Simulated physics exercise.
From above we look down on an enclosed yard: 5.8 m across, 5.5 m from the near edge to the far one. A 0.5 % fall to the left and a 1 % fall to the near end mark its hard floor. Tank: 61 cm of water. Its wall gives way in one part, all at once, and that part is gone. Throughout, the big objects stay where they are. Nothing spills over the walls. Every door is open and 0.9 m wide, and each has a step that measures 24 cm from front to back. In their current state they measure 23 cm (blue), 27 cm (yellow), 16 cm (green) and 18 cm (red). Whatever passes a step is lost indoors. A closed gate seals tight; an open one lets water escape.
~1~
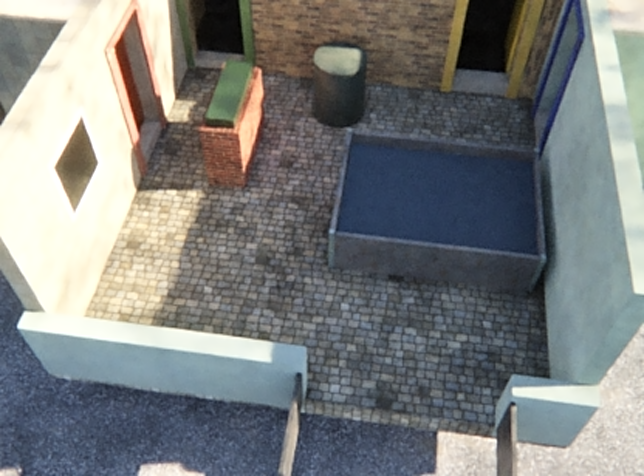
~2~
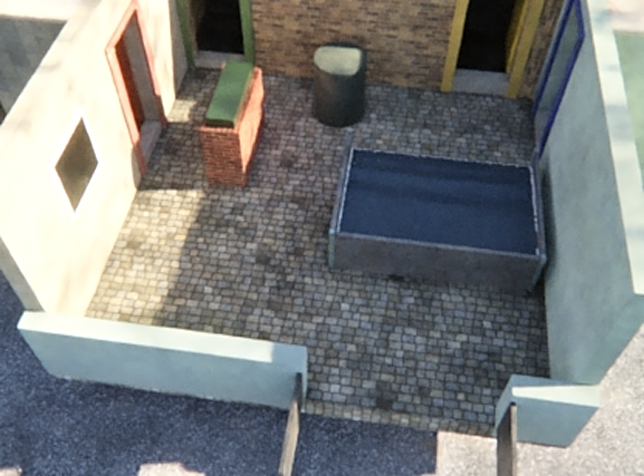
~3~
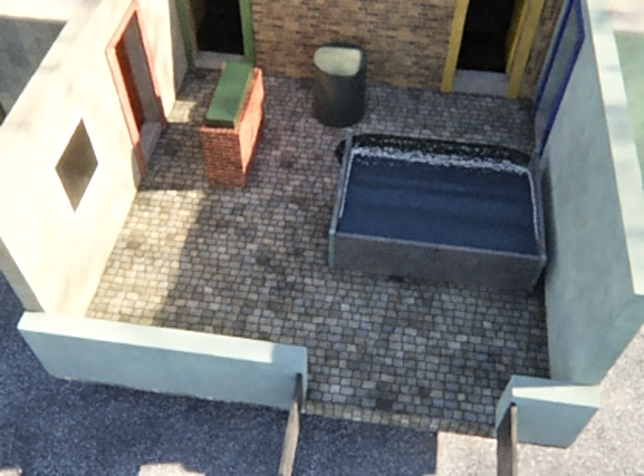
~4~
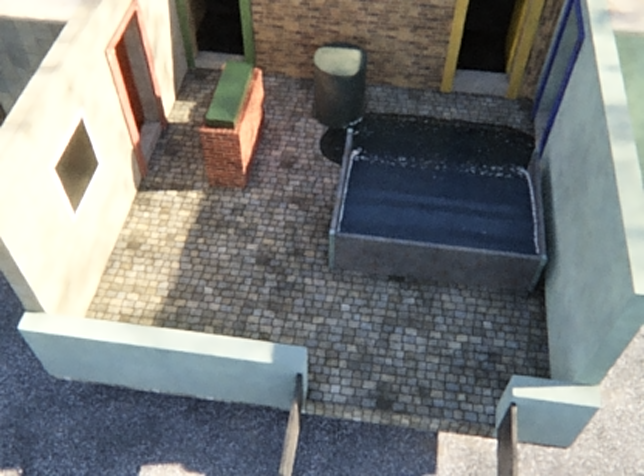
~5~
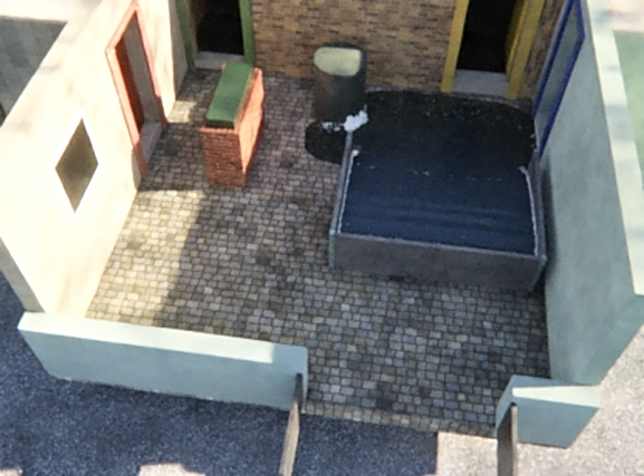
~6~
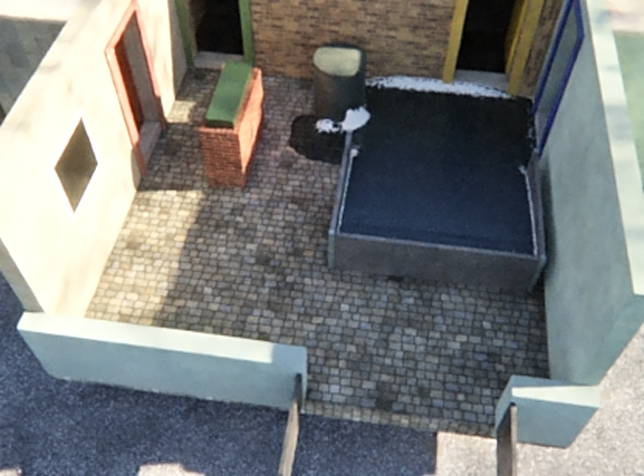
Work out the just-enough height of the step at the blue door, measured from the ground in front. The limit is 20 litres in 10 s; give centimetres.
It works out at roughly 28 cm.
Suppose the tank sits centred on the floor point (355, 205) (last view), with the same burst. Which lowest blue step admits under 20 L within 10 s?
Then close to 27 cm.
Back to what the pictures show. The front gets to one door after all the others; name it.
Red, last of all.
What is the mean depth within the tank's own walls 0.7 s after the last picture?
The mean depth is roughly 29 cm.
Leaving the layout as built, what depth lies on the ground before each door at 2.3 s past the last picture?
Centimetres: Blue = 28, yellow = 27, green = 11, red = 7.
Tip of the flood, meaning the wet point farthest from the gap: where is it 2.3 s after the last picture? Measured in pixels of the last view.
In the last picture, around (188, 70).
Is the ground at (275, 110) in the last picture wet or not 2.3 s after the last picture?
It is flooded.
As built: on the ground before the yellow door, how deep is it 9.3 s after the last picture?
The depth there is around 10.0 cm.
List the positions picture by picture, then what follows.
The tank at (439, 194) is whole and still, 61 cm deep; the blue door at (553, 88) is dry, in the first frame.
Water pours out on the far side and has run 0.2 m, to a hidden place; about 8 cm deep outside, 61 cm at the back, in the second frame.
Water pours out on the far side and has run 0.7 m, to a hidden place; about 11 cm deep outside, 61 cm at the back, in the third frame.
Water pours out on the far side and has run 1.2 m, to (396, 117); about 10 cm deep outside, 61 cm at the back, in the fourth frame.
The gap is on the far side, the front 1.7 m out at (391, 94); the back of the tank holds 55 cm, in the fifth frame.
The gap is on the far side, the front 1.9 m out at (531, 100); the back of the tank holds 51 cm; water is at the blue door at (553, 89), in the sixth frame.
Then, 0.7 s after the last picture water covers 25 % of the floor, deepest (45 cm) near (420, 99); 17 cm at the blue door, 0 litres in over its 23 cm step.
Then, 2.3 s after the last picture water covers 45 % of the floor, deepest (30 cm) near (523, 174); 28 cm at the blue door, 39 litres in over its 23 cm step.
Then, 9.3 s after the last picture water covers 95 % of the floor, deepest (13 cm) near (262, 146); 10 cm at the blue door, 46 litres in over its 23 cm step.
At the blue door as built, the water peaked near 35 cm, 1.5 s after the last picture.
With a step of 24.5 cm, 39 litres would have come in within the 10 s; with 33 cm, 7 litres. So under 20 litres takes about 28 cm.
